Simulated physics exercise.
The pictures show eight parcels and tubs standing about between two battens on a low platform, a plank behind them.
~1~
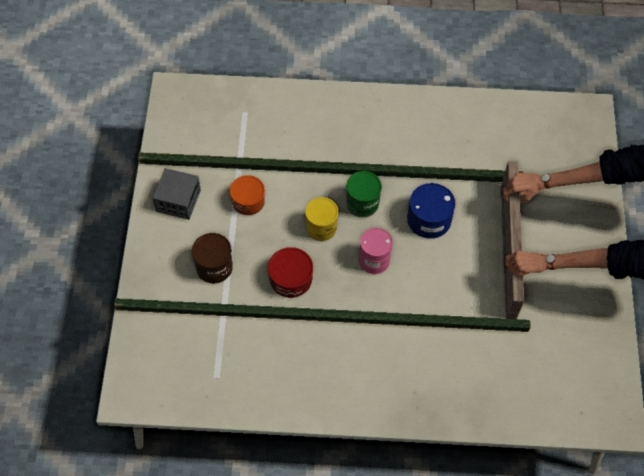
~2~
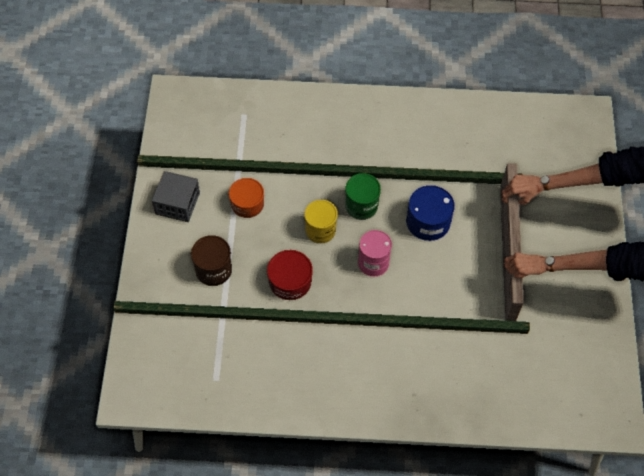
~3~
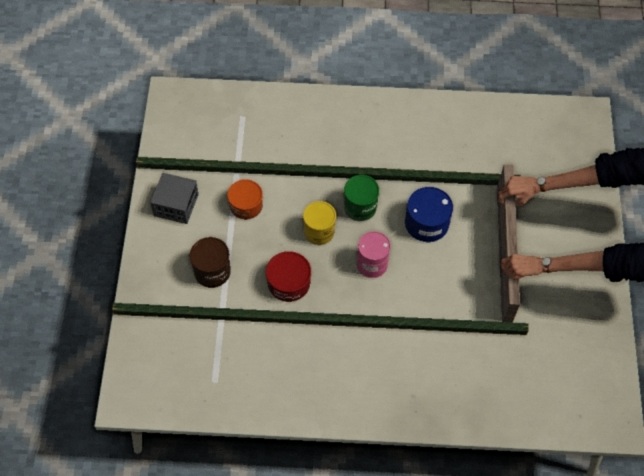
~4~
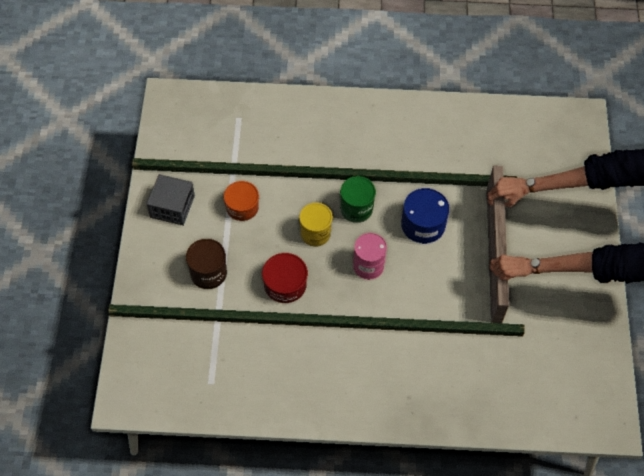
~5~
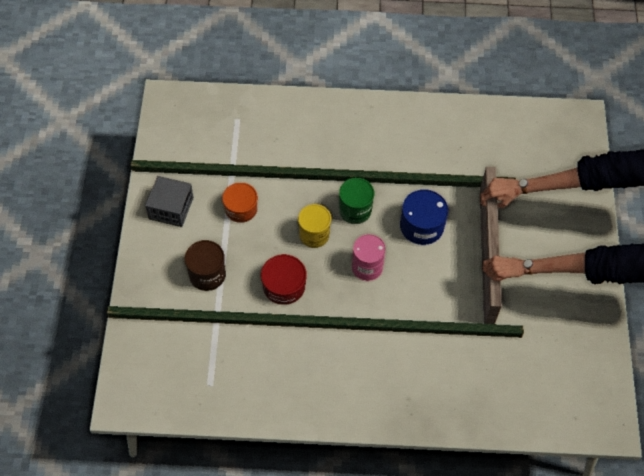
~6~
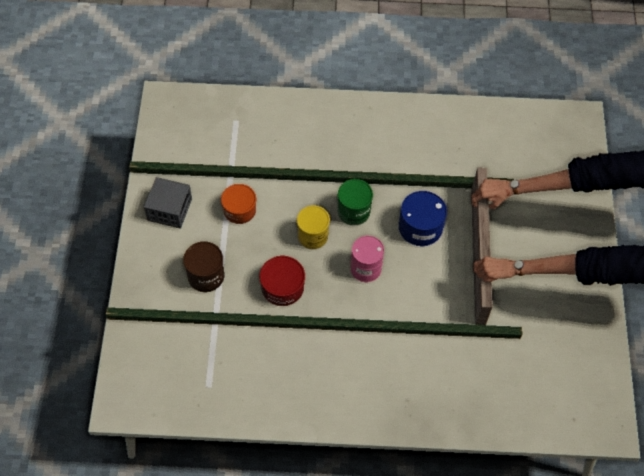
Two hands slide a plank slightly left between green battens toward colourful tubs that stay put.
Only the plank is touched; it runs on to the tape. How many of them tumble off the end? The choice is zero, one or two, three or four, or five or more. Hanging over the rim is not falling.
As it turns out, the number that fall off is zero.
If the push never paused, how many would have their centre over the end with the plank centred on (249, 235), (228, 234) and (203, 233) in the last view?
It would be 0, 0 and 1.
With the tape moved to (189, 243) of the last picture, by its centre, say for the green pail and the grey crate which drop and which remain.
The green pail holds on; the grey crate drops off.
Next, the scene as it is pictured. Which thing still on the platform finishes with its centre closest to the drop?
The grey crate ends nearest.
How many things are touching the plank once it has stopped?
The number is 4.
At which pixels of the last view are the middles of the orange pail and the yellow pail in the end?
About (170, 201), and the other about (177, 242).
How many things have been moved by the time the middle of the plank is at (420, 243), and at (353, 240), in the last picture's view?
1 and 4.
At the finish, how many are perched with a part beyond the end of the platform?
That would be 1.
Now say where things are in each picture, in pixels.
The first frame shows grey crate (177, 194); brown pail (213, 259); orange pail (248, 196); plank (512, 240); tape (232, 236).
The second frame shows brown pail (212, 261); pink canister (375, 254).
The third frame shows orange pail (246, 200); yellow pail (319, 224).
The fourth frame shows grey crate (171, 200); plank (497, 244).
The fifth frame shows brown pail (206, 266); red pail (284, 280).
The sixth frame shows grey crate (168, 203); brown pail (205, 267); orange pail (239, 204); plank (481, 246); tape (223, 245).
Soon after, none off yet; grey crate at rest near (168, 203); brown pail at rest near (205, 267); orange pail at rest near (239, 204).
In the end, the number that fall off is zero.
